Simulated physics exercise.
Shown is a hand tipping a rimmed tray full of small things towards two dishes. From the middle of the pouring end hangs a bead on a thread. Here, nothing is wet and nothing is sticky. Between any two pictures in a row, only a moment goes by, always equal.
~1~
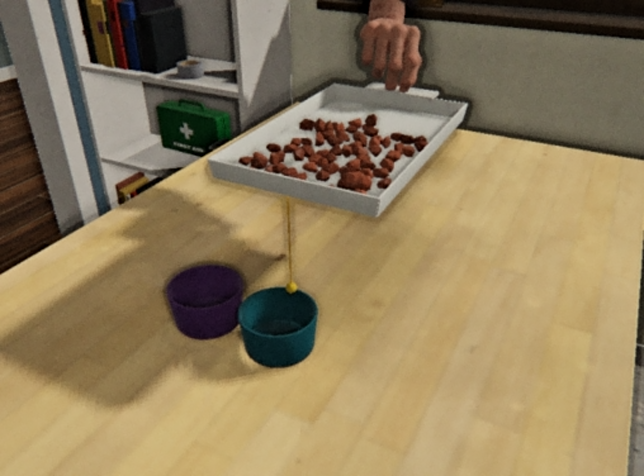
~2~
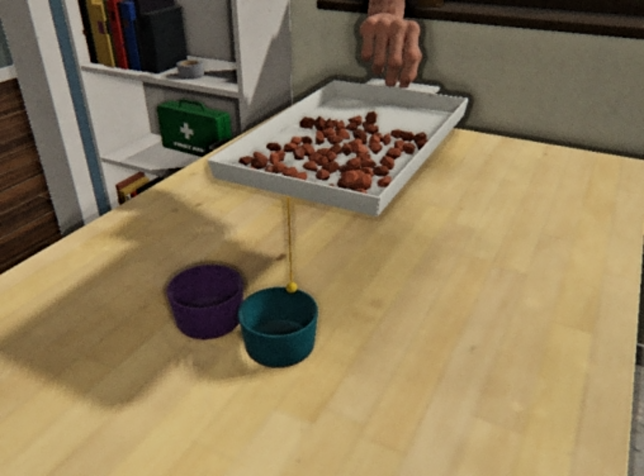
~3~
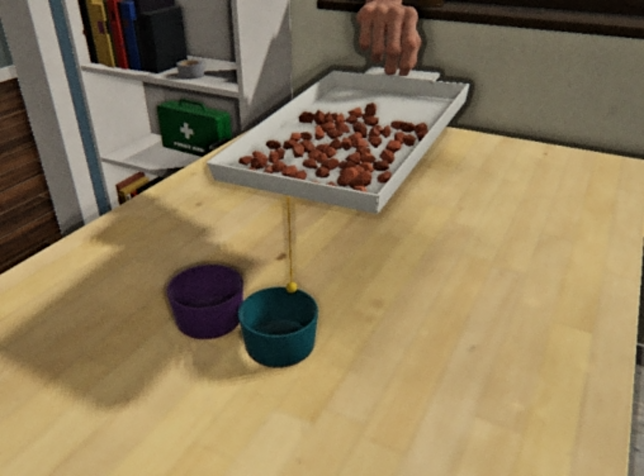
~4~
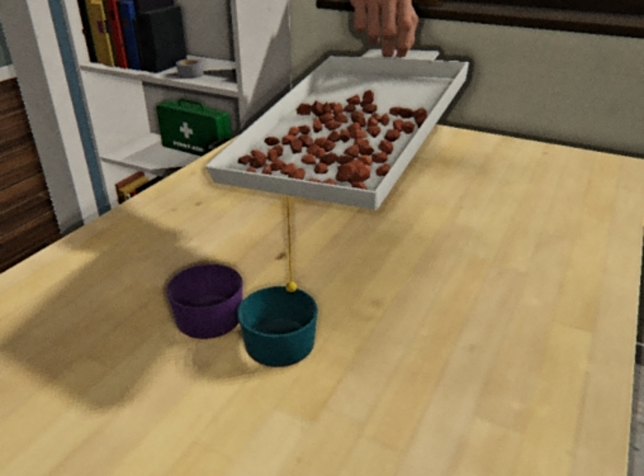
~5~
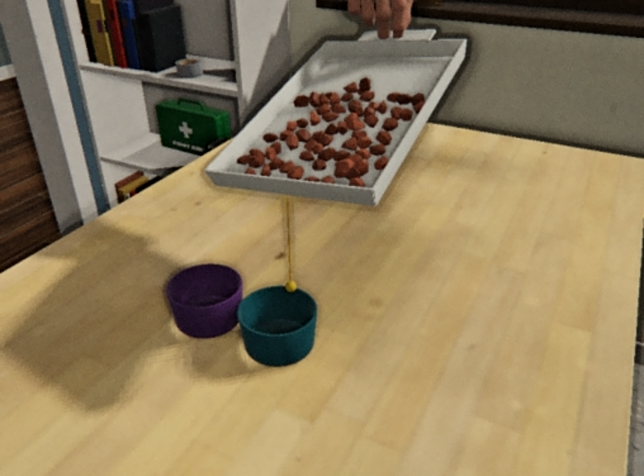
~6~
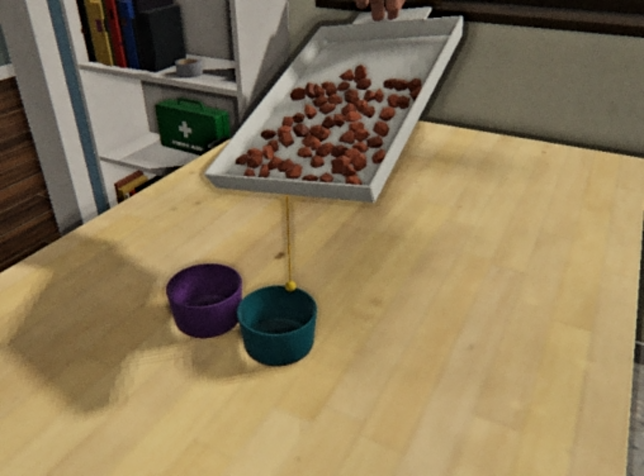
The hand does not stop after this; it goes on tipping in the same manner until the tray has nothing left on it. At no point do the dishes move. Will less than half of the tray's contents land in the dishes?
No. Mostly kept.
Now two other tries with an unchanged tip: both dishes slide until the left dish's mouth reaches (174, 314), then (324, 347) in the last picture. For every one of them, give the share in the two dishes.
20% for the first placement, 0% for the second.
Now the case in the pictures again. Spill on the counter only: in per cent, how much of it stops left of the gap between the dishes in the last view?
Roughly 80 %.
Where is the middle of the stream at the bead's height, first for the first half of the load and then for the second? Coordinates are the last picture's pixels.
Around (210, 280), followed by around (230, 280).
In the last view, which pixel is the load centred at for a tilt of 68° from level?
I'd mark the middle close to (262, 147).
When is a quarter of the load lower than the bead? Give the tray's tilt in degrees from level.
My estimate is some 105 degrees.
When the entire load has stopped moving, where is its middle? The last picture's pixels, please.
I'd mark it at roughly (210, 313).
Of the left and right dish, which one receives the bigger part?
Well, that is left of the pair.
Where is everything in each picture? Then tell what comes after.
Corners of the pouring end at (212, 158) and (378, 196), level; middle of the load at (330, 158), bits of crushed brick; left dish at (184, 320); right dish at (258, 348); bead on its thread at (291, 288), in the first picture.
Corners of the pouring end at (212, 159) and (377, 195), level; middle of the load at (330, 157), in the second picture.
Corners of the pouring end at (211, 161) and (376, 193), tipped barely, lowest at the left corner; middle of the load at (330, 153), in the third picture.
Corners of the pouring end at (210, 165) and (374, 190), tipped a little, lowest at the left corner; middle of the load at (328, 146), in the fourth picture.
Corners of the pouring end at (209, 169) and (371, 187), tipped clearly, lowest at the left corner; middle of the load at (326, 140), in the fifth picture.
Corners of the pouring end at (208, 172) and (368, 184), tipped clearly, lowest at the left corner; middle of the load at (324, 134); left dish at (183, 319); right dish at (257, 347), in the sixth picture.
Soon after the last picture, tray tipped steeply; all on the tray.
A little later, tray tipped past a quarter turn; about a quarter on the tray; a stray few in the right dish; about half in the left dish; a small part outside both; about a quarter in the air.
Later still, tray tipped past a quarter turn; a small part in the right dish; about two thirds in the left dish; about a quarter outside both.
At rest, tray tipped past a quarter turn; a small part in the right dish; about two thirds in the left dish; about a quarter outside both.
